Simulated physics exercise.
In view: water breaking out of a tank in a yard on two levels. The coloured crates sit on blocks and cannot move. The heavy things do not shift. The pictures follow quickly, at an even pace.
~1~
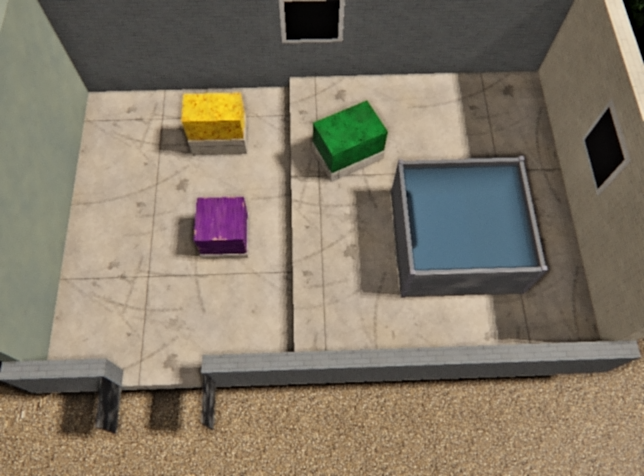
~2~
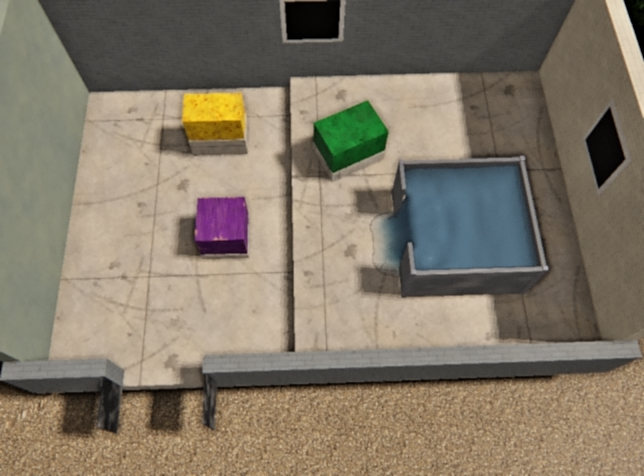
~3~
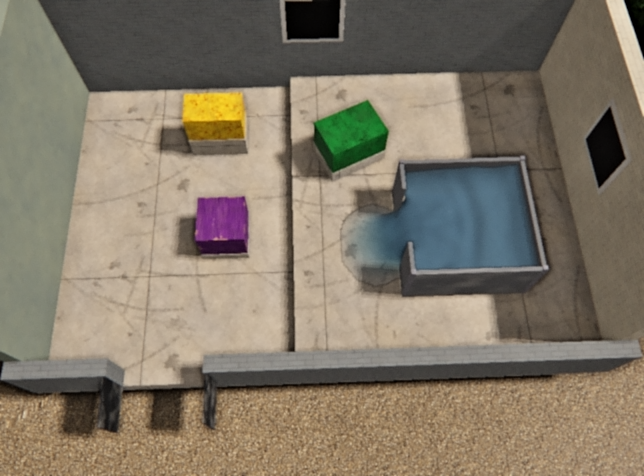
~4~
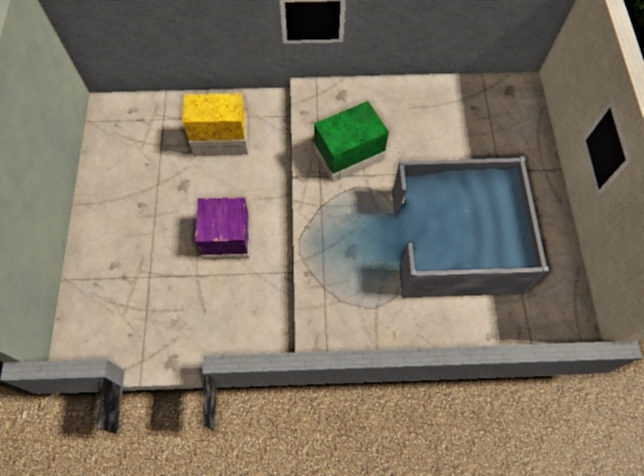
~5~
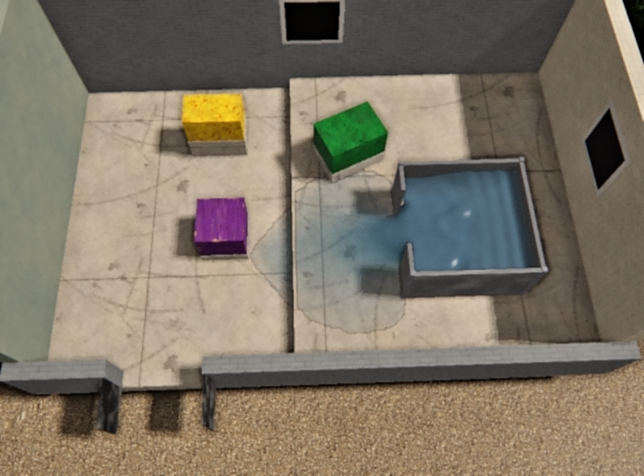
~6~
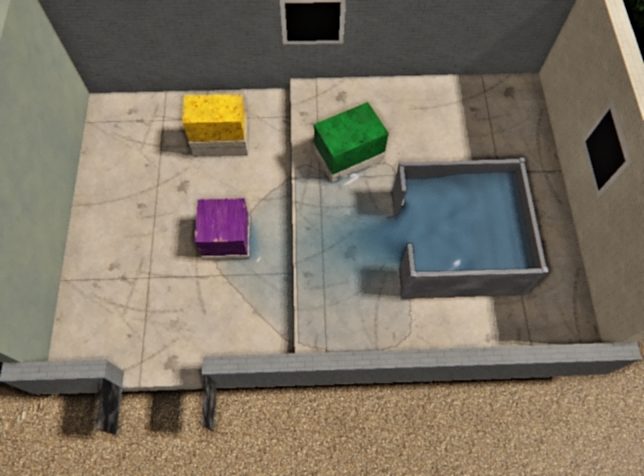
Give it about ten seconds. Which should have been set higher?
One by one: The yellow crate keeps dry; the green crate keeps dry; the purple crate is soaked.
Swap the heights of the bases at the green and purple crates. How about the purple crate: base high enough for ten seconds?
My reading: Purple ends up wet.
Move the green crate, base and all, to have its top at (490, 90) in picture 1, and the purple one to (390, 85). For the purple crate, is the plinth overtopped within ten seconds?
Then: Purple is spared.
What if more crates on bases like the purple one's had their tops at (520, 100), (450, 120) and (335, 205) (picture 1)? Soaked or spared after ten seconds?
In turn: Remains dry, takes water, is wetted.
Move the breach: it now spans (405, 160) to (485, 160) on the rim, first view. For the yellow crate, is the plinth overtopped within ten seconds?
The yellow crate is spared.
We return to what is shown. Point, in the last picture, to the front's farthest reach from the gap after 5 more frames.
Roughly at (70, 303).
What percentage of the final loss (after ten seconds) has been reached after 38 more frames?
Close to 50 %.
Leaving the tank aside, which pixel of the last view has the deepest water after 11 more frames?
Close to (47, 373).
A moment on, water covers 35 % of the floor; the yellow crate water round its plinth, the green crate water round its plinth, the purple crate water round its plinth.
Next, water covers 50 % of the floor; the yellow crate water round its plinth, the green crate water round its plinth, the purple crate water round its plinth.
Then, water covers 55 % of the floor; the yellow crate water round its plinth, the green crate water round its plinth, the purple crate water round its plinth.
Later, water covers 60 % of the floor; the yellow crate water round its plinth, the green crate water round its plinth, the purple crate water round its plinth.
In the end, water covers 60 % of the floor; the yellow crate stayed above the water, the green crate stayed above the water, the purple crate was topped.
